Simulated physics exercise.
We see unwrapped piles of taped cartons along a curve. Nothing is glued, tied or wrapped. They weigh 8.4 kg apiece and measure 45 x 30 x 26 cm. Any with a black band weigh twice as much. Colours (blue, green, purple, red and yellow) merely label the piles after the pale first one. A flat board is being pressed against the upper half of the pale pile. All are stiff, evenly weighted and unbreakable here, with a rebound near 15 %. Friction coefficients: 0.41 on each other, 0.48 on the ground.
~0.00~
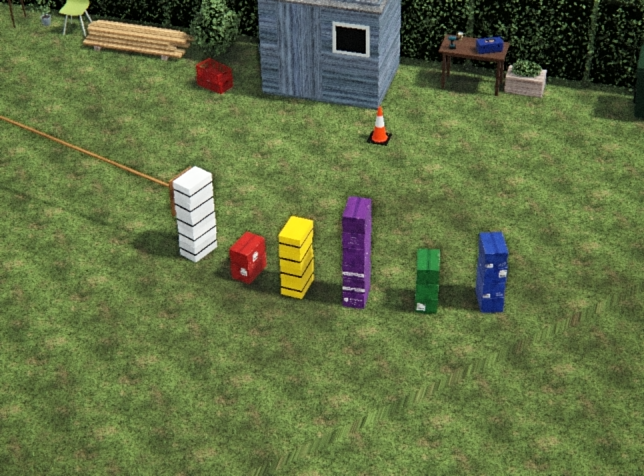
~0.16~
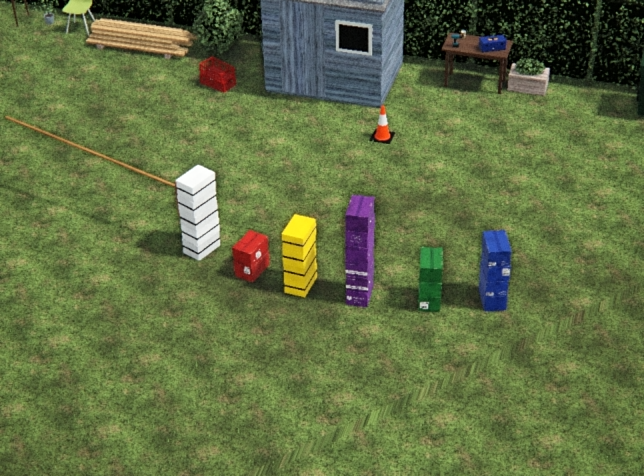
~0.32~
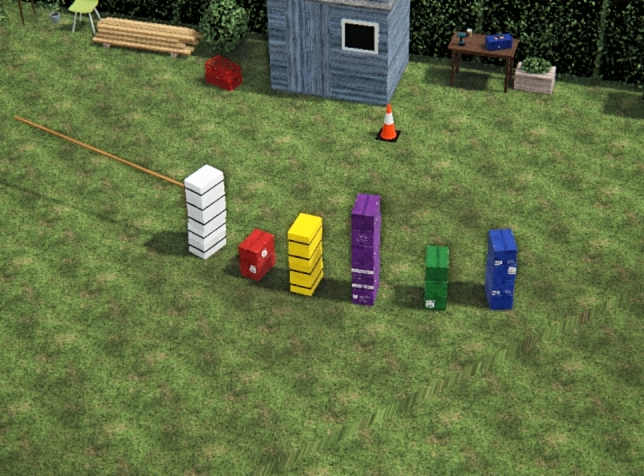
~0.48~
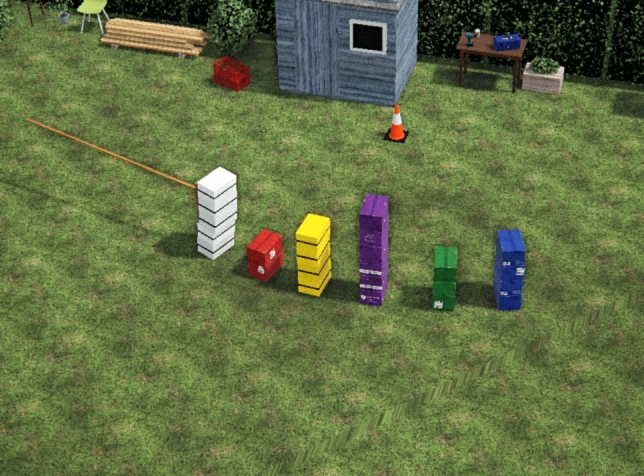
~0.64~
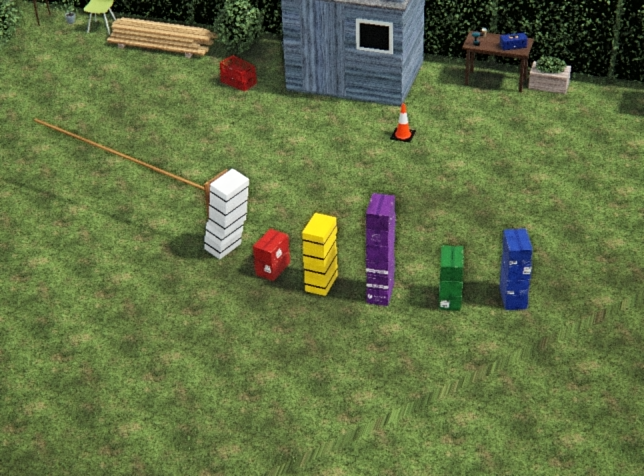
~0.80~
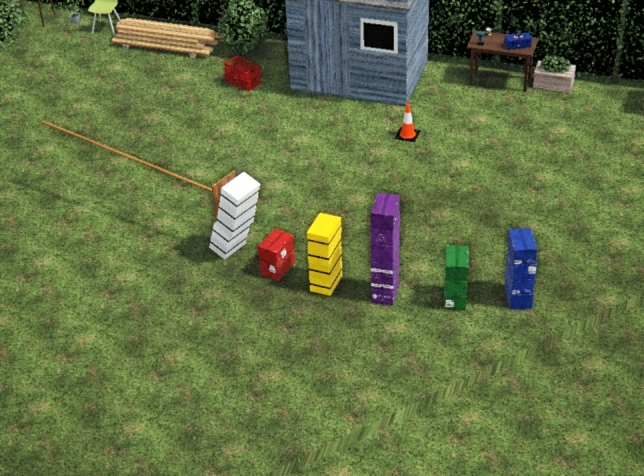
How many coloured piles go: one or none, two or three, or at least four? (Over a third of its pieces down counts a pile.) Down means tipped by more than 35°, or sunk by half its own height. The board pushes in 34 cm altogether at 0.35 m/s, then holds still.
Piles wrecked: At most one.
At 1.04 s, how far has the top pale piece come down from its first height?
Roughly 10 cm.
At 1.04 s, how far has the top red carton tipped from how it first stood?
Some 0°.
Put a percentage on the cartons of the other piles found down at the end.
Roughly 5 per cent of them.
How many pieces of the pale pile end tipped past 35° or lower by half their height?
5 pale pieces.
After 1.04 s, 0 of the pale pile down; none of the 19 other cartons down.
After 1.32 s, 5 of the pale pile down; none of the 19 other cartons down, 1 disturbed; top red carton shifted 24 mm.
After 1.72 s, 5 of the pale pile down; none of the 19 other cartons down, 5 disturbed; top red carton leaning 8°; top yellow carton shifted 48 mm.
After 2.88 s, 5 of the pale pile down; 1 of the 19 other cartons down; top red carton leaning 63°, 19 cm lower; top yellow carton shifted 58 mm.
At rest (4.1 s), 5 of the pale pile down; 1 of the 19 other cartons down; top red carton on its side; top yellow carton shifted 59 mm. Wrecked, red. As the last picture would show them, middles, top red carton near (298, 275), top yellow carton near (329, 233).
